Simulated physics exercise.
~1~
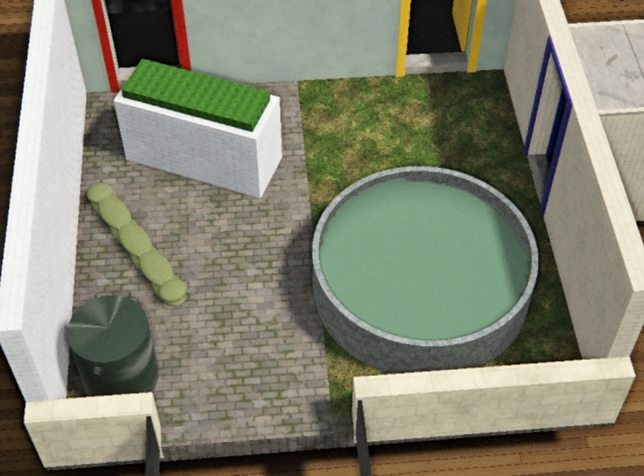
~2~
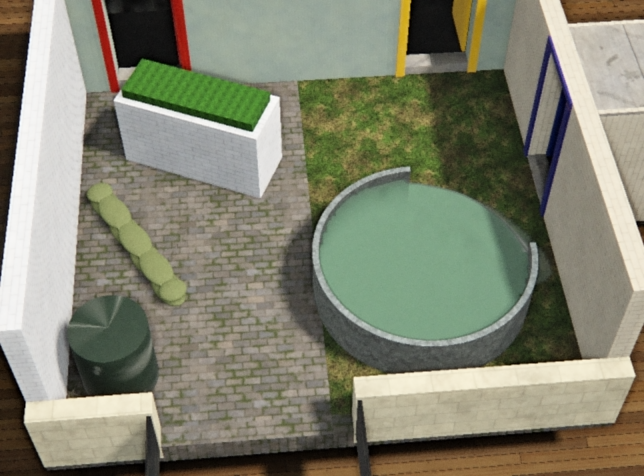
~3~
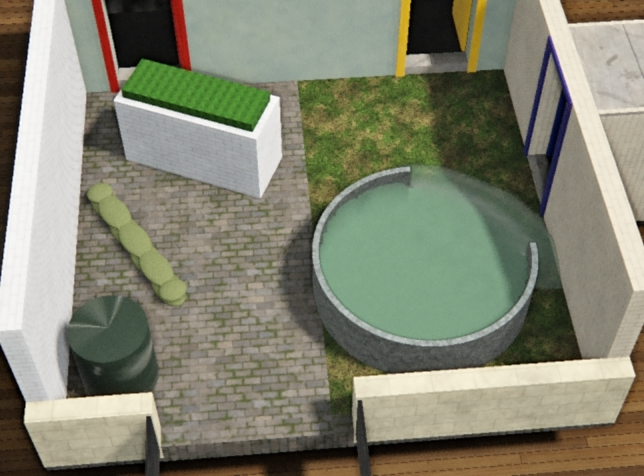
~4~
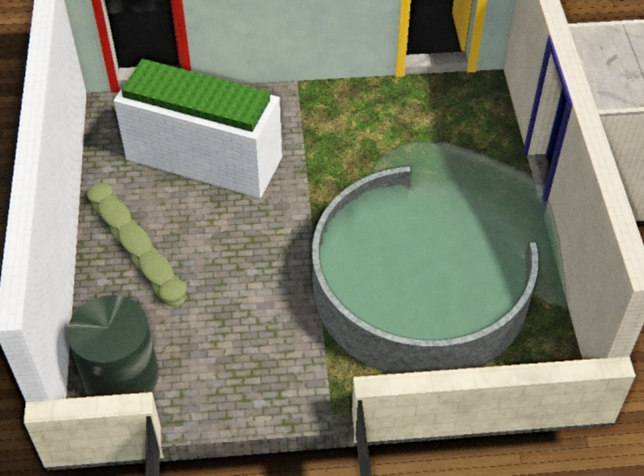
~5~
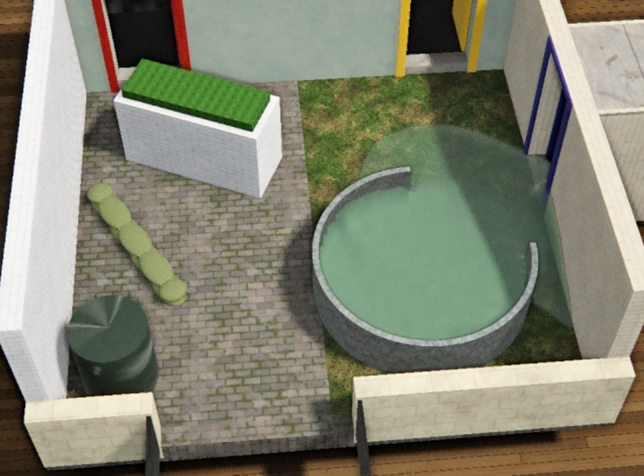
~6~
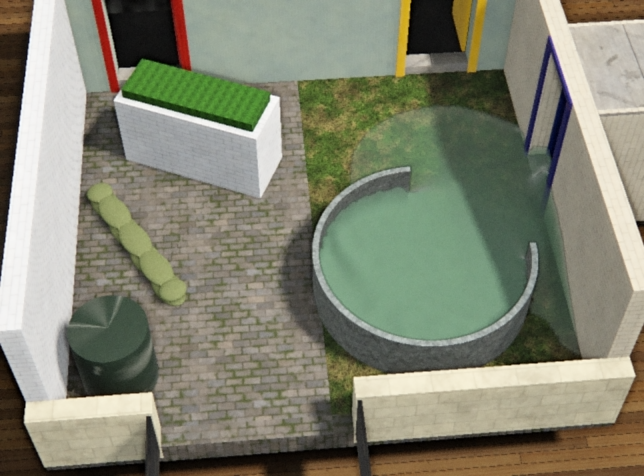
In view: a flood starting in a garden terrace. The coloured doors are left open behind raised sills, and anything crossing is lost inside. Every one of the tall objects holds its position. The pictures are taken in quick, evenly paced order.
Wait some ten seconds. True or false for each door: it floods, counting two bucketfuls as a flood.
Yellow door - true; red door - false; blue door - true.
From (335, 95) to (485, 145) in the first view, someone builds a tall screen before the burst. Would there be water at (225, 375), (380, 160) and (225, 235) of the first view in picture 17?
Untouched, soaked, untouched.
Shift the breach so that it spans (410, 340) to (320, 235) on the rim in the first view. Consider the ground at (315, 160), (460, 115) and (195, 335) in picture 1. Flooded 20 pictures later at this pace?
Taking the three spots as listed, they end up spared, spared and inundated.
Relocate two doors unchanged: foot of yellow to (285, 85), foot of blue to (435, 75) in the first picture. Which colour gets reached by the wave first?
Result: The blue door.
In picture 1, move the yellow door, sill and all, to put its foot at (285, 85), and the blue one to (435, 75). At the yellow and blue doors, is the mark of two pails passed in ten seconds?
The yellow one falls short, the blue one overshoots.
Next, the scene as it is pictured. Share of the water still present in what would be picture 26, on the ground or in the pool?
Roughly 84 percent.
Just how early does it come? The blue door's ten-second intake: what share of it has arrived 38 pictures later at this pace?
Around 90 %.
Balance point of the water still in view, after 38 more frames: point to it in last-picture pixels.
Close to (365, 204), I reckon.
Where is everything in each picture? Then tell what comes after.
In the first frame, still water in the pool at (424, 255).
In the second frame, the front is at a hidden place, out from the gap on the pool's far side.
In the third frame, the front is at a hidden place, out from the gap on the pool's far side.
In the fourth frame, the front is at (390, 156), out from the gap on the pool's far side.
In the fifth frame, water pours out on the pool's far side and has run to (383, 143).
In the sixth frame, the front is at (578, 349), out from the gap on the pool's far side.
A moment on, water covers 30 % of the floor; the yellow door wet at the sill, nothing in, the red door not reached, the blue door far over two buckets in.
Next, water covers 35 % of the floor; the yellow door over two buckets in, the red door not reached, the blue door far over two buckets in.
Then, water covers 50 % of the floor; the yellow door far over two buckets in, the red door wet at the sill, nothing in, the blue door far over two buckets in.
Later, water covers 85 % of the floor; the yellow door far over two buckets in, the red door wet at the sill, nothing in, the blue door far over two buckets in.
In the end, water covers 95 % of the floor; the yellow door far over two buckets in, the red door wet at the sill, nothing in, the blue door far over two buckets in.
